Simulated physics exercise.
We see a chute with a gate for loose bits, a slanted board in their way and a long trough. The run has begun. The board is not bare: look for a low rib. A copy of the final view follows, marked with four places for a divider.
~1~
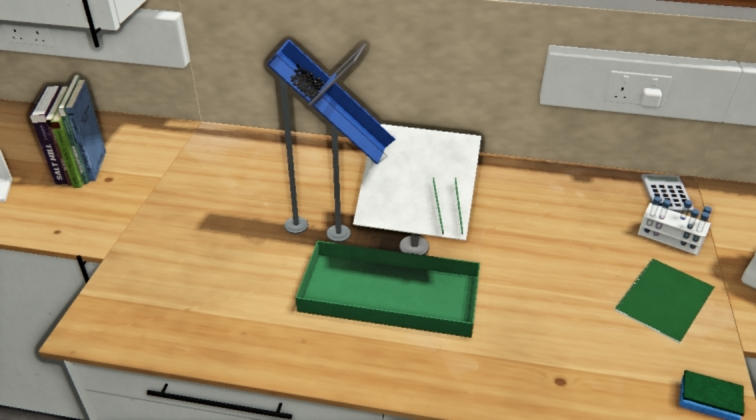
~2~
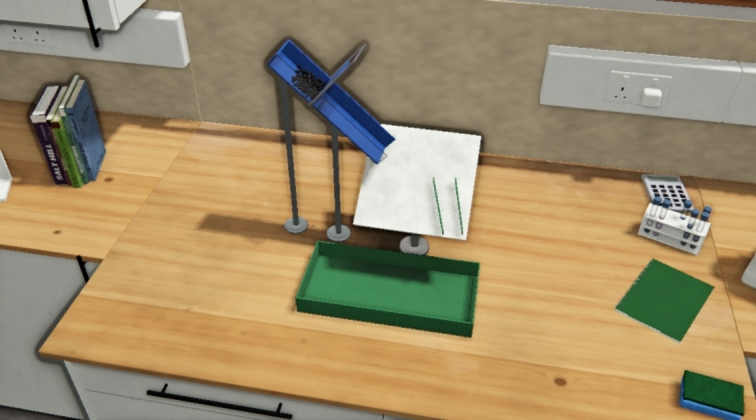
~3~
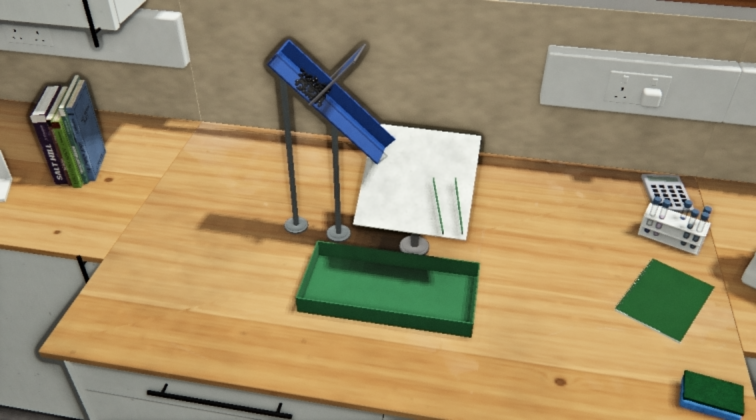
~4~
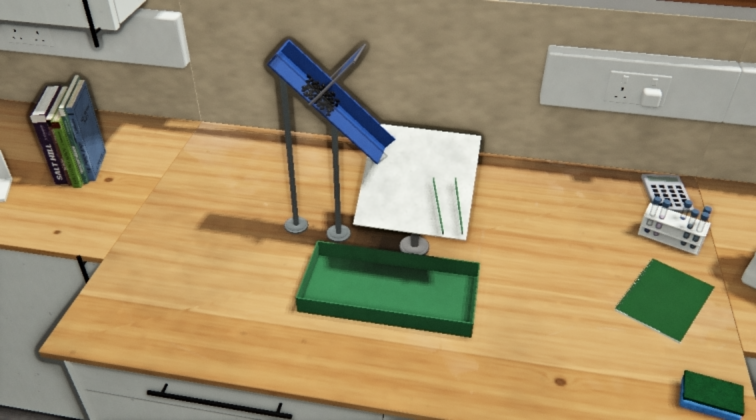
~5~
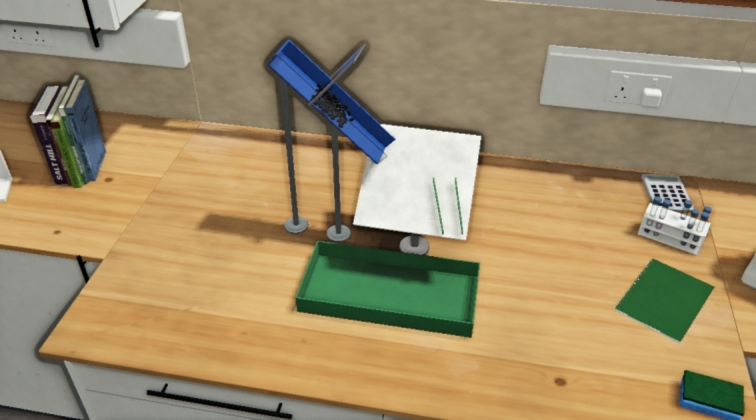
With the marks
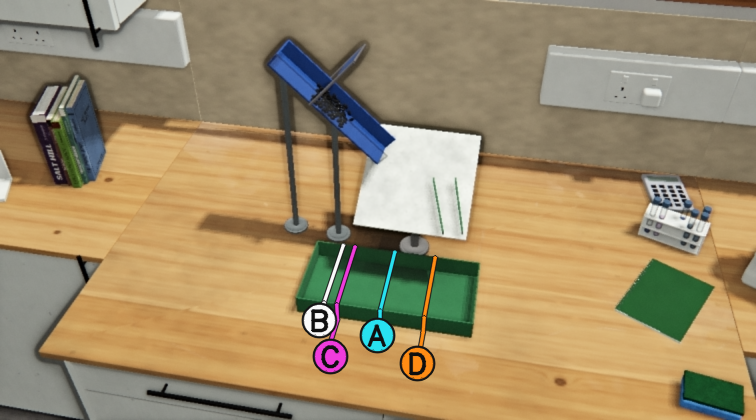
The clip opens on a wooden counter where a sloping blue chute on stands holds a small cluster of black beans near its upper part, with a tilted white board and an empty green trough below. The beans slide gradually down the chute to the right, reaching about halfway along it.
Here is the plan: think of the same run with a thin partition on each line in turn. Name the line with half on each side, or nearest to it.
D works best here.
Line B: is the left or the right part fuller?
More lands on the right.
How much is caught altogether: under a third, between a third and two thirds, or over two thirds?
It is over two thirds.
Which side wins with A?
The right side.
On the marked copy, line A crosses the front rim at (380, 310); line B crosses the front rim at (324, 302); line C crosses the front rim at (336, 303); line D crosses the front rim at (424, 316).
Choosing A, of what is caught, not one piece on the left of the divider, every piece on the right.
Choosing B, of what is caught, not one piece on the left of the divider, every piece on the right.
Choosing C, of what is caught, not one piece on the left of the divider, every piece on the right.
Choosing D, of what is caught, roughly a third on the left of the divider, roughly two thirds on the right.
